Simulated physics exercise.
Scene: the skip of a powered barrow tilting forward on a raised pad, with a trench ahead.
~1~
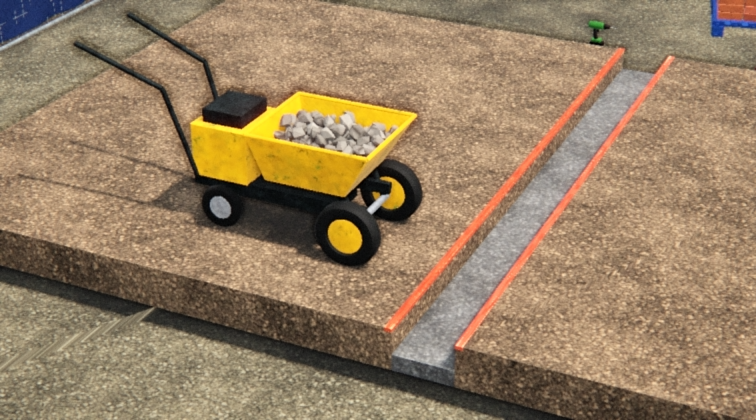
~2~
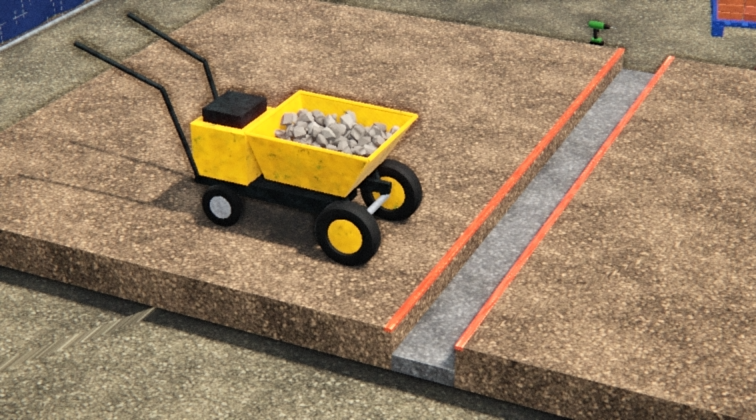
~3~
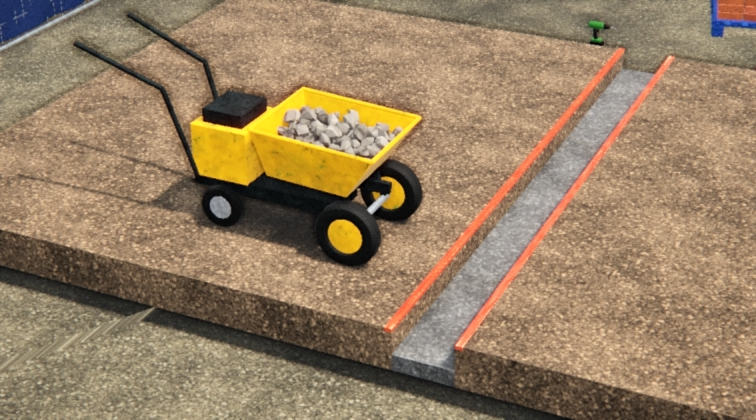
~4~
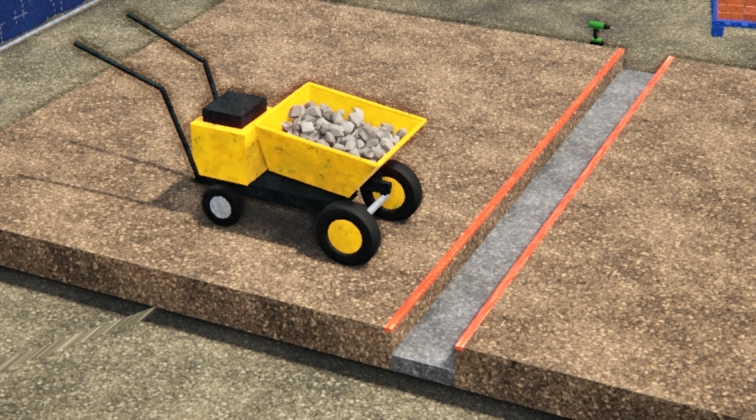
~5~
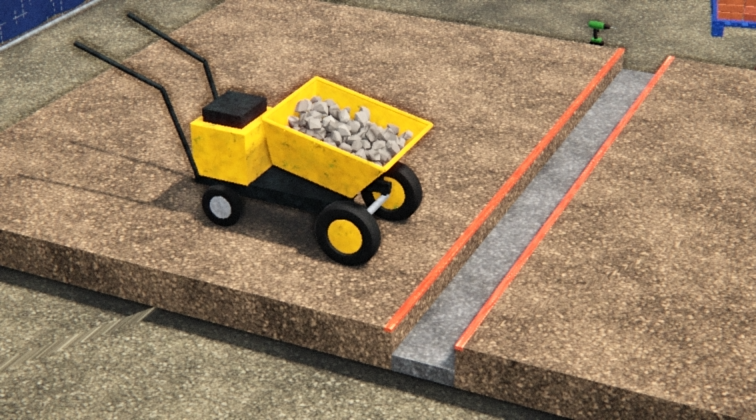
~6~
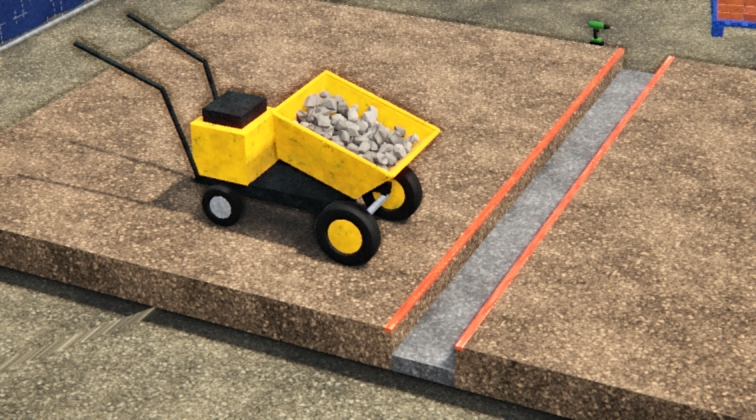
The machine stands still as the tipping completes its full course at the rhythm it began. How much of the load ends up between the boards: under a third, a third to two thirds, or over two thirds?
Over two thirds.
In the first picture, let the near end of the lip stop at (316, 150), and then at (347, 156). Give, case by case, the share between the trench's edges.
About 40 %, then 70 %.
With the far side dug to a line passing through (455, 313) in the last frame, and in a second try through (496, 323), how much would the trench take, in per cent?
The first case gives close to 60 per cent and the second close to 80 per cent.
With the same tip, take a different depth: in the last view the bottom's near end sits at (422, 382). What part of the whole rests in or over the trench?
Estimate: Approx. 80 %.
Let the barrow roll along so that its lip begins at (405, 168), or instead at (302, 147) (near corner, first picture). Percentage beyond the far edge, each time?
In order: About 40 % and 0 %.
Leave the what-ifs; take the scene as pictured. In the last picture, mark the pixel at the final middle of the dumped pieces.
Roughly pixel (480, 278).
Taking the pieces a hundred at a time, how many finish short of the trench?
Close to 0 in a hundred.
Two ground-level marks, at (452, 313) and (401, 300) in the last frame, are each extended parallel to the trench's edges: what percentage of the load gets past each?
In order: 30 percent, then 80 percent.
Soon, skip tipped steeply; all in the skip.
A while on, skip tipped right over; nearly all in the skip; a stray few in or heaped over the trench; a stray few falling.
Towards the end, skip tipped right over; about half in the skip; about half in or heaped over the trench; a stray few beyond it; a stray few falling.
Finally, skip tipped right over; about a quarter in the skip; most in or heaped over the trench; a stray few beyond it.
